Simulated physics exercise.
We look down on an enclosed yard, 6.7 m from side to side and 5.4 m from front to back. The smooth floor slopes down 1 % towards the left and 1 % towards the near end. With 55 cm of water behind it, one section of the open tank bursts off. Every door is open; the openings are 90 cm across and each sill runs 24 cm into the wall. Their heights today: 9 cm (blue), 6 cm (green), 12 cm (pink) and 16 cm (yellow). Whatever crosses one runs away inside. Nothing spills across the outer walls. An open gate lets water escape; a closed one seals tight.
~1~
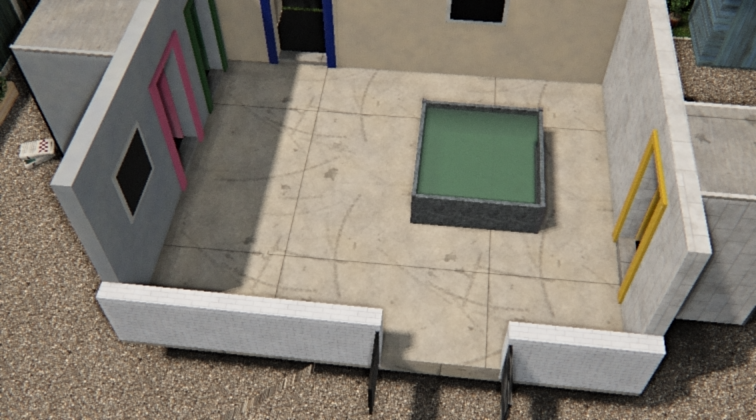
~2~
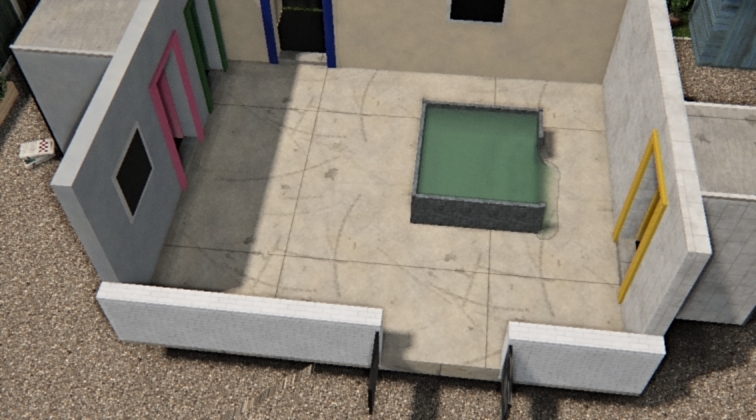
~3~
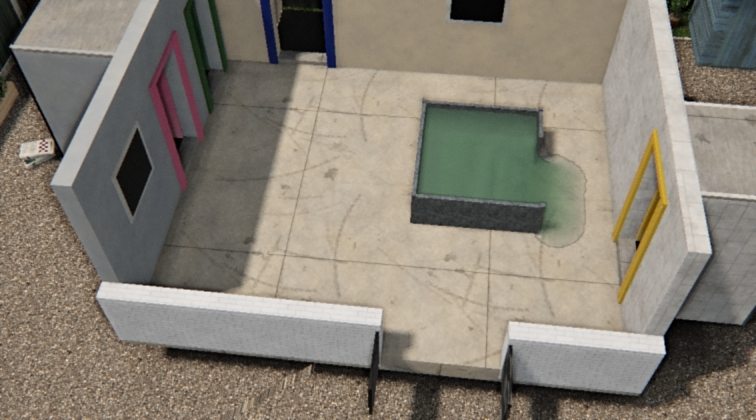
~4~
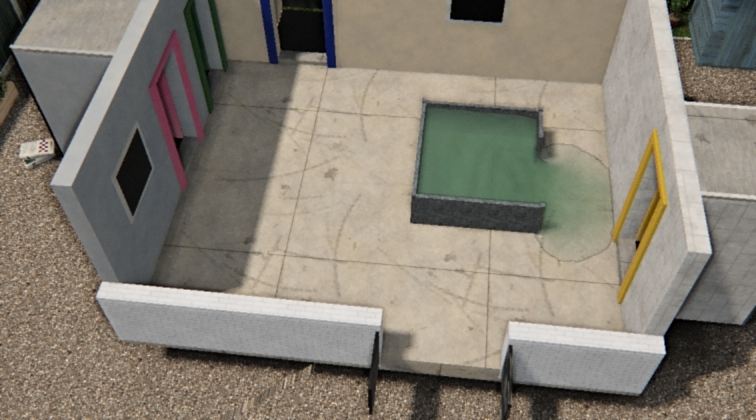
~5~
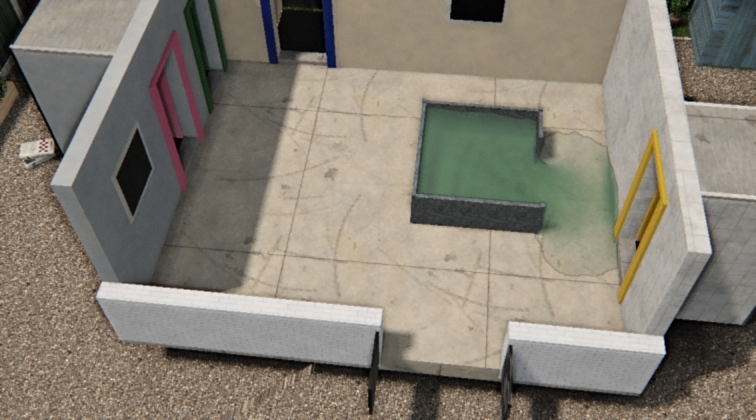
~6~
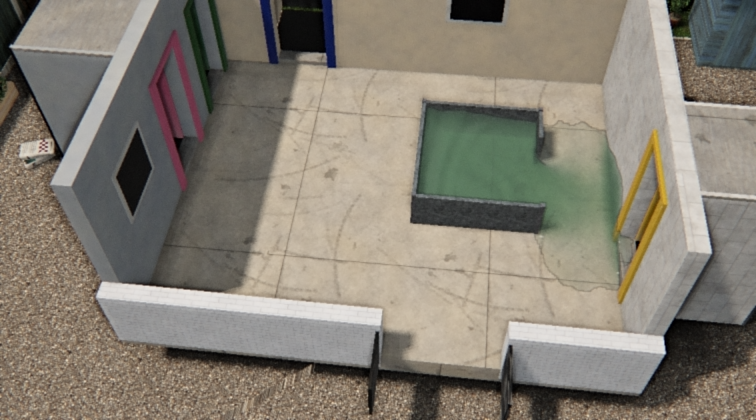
The clip opens on a walled yard seen from above, with still green water in an open tank. A section of the tank's right side breaks away, and water pours through the gap, fanning out across the pale floor to the yellow doorway, then spreading along the right-hand wall.
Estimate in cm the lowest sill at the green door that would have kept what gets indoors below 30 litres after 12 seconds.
About 6 cm.
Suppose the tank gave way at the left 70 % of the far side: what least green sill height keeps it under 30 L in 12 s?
Then roughly 16 cm.
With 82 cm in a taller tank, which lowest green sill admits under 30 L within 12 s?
Then roughly 11.0 cm.
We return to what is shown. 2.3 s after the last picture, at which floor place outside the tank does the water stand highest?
At about (597, 362).
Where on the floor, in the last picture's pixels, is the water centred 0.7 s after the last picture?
Near (519, 189).
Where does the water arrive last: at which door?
It is the pink one.
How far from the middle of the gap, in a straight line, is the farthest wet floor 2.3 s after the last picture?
Some 4.0 m out.
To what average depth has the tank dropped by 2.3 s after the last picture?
Roughly 20 cm on average.
Then, 0.7 s after the last picture water covers 15 % of the floor, deepest (40 cm) near (612, 214); it has not reached the green door.
Then, 2.3 s after the last picture water covers 35 % of the floor, deepest (28 cm) near (597, 362); it has not reached the green door.
Then, 11.3 s after the last picture water covers 95 % of the floor, deepest (10 cm) near (139, 318); 7 cm at the green door, 27 litres in over its 6 cm sill.
At the green door as built, the water peaked near 9 cm, 8.3 s after the last picture.
With a sill of 4.5 cm, 58 litres would have come in within the 12 s; with 6.5 cm, 19 litres. So under 30 litres takes about 6 cm.
